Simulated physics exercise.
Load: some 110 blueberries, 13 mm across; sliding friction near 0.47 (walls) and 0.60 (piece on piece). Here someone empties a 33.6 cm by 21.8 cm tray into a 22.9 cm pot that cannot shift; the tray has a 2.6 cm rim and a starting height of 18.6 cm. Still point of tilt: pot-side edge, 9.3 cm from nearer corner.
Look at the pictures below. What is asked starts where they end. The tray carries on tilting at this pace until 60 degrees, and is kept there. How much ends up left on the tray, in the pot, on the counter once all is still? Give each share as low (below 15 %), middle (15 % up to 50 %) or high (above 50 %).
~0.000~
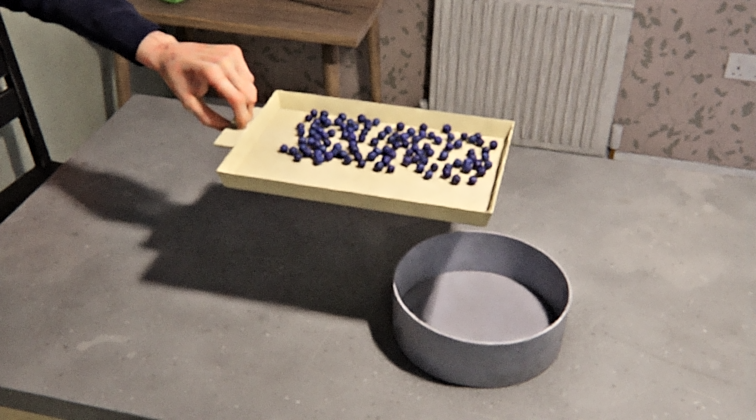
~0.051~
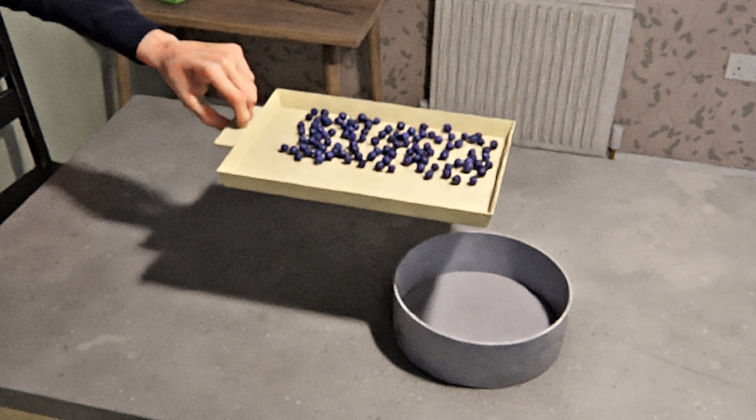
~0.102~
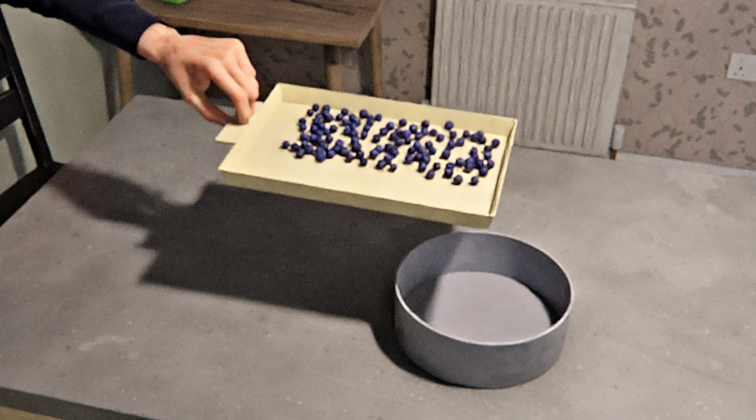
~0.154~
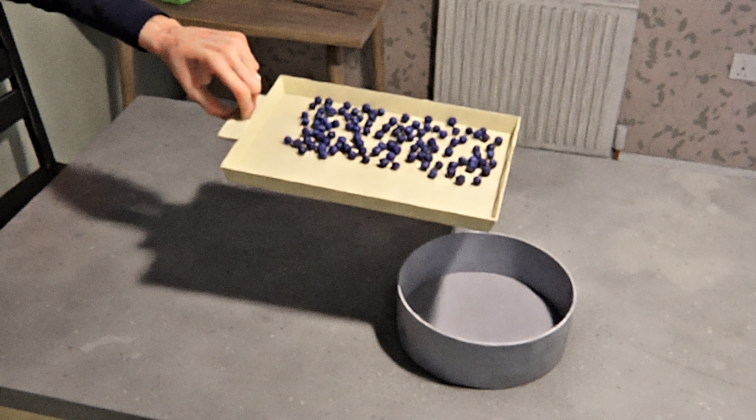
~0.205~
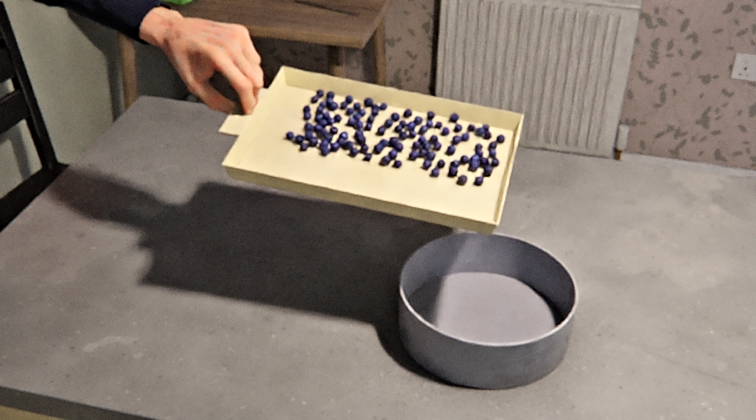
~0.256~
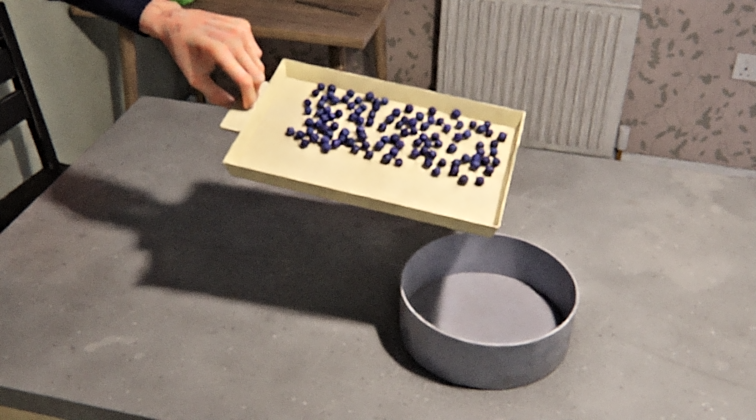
Tray - high, pot - low, counter - low.
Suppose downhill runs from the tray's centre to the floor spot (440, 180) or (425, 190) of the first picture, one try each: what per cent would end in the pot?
Approximately 0 percent, then 10 percent.
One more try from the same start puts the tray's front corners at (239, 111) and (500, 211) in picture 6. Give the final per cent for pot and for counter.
Pot: 5, counter: 10.
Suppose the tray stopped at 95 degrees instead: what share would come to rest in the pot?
95 %.
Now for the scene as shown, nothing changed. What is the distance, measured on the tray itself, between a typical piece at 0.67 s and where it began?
About 10 cm.
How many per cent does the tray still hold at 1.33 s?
Roughly 95 percent of the load, I'd say.
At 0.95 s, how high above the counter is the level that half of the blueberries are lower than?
Median height: Approx. 20 cm.
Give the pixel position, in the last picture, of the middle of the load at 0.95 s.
Around (435, 202).
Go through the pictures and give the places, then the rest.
Tray tilt 0 degrees, front corners at (223, 169) and (487, 209); middle of the pieces at (375, 142); pot at (482, 282), in the first frame.
Tray tilt 1 degrees, front corners at (224, 168) and (488, 210); middle of the pieces at (375, 141), in the second frame.
Tray tilt 2 degrees, front corners at (225, 167) and (489, 212); middle of the pieces at (377, 138), in the third frame.
Tray tilt 5 degrees, front corners at (228, 164) and (492, 216), lowest corner right front; middle of the pieces at (379, 135), in the fourth frame.
Tray tilt 8 degrees, front corners at (229, 162) and (493, 219), lowest corner right front; middle of the pieces at (381, 131), in the fifth frame.
Tray tilt 11 degrees, front corners at (230, 159) and (494, 222), lowest corner right front; middle of the pieces at (383, 127); pot at (489, 284). Its pace works out near 55 degrees a second, in the sixth frame.
After 0.67 s, tilt 35 degrees; the tray holds 100 %, the pot 0 %.
Then, at 0.95 s, tilt 51 degrees; the tray holds 100 %, the pot 0 %.
After 1.33 s, tilt 60 degrees; the tray holds 95 %, the pot 5 %.
At rest (1.6 s), tray 95 %, pot 5 %, counter 0 %.
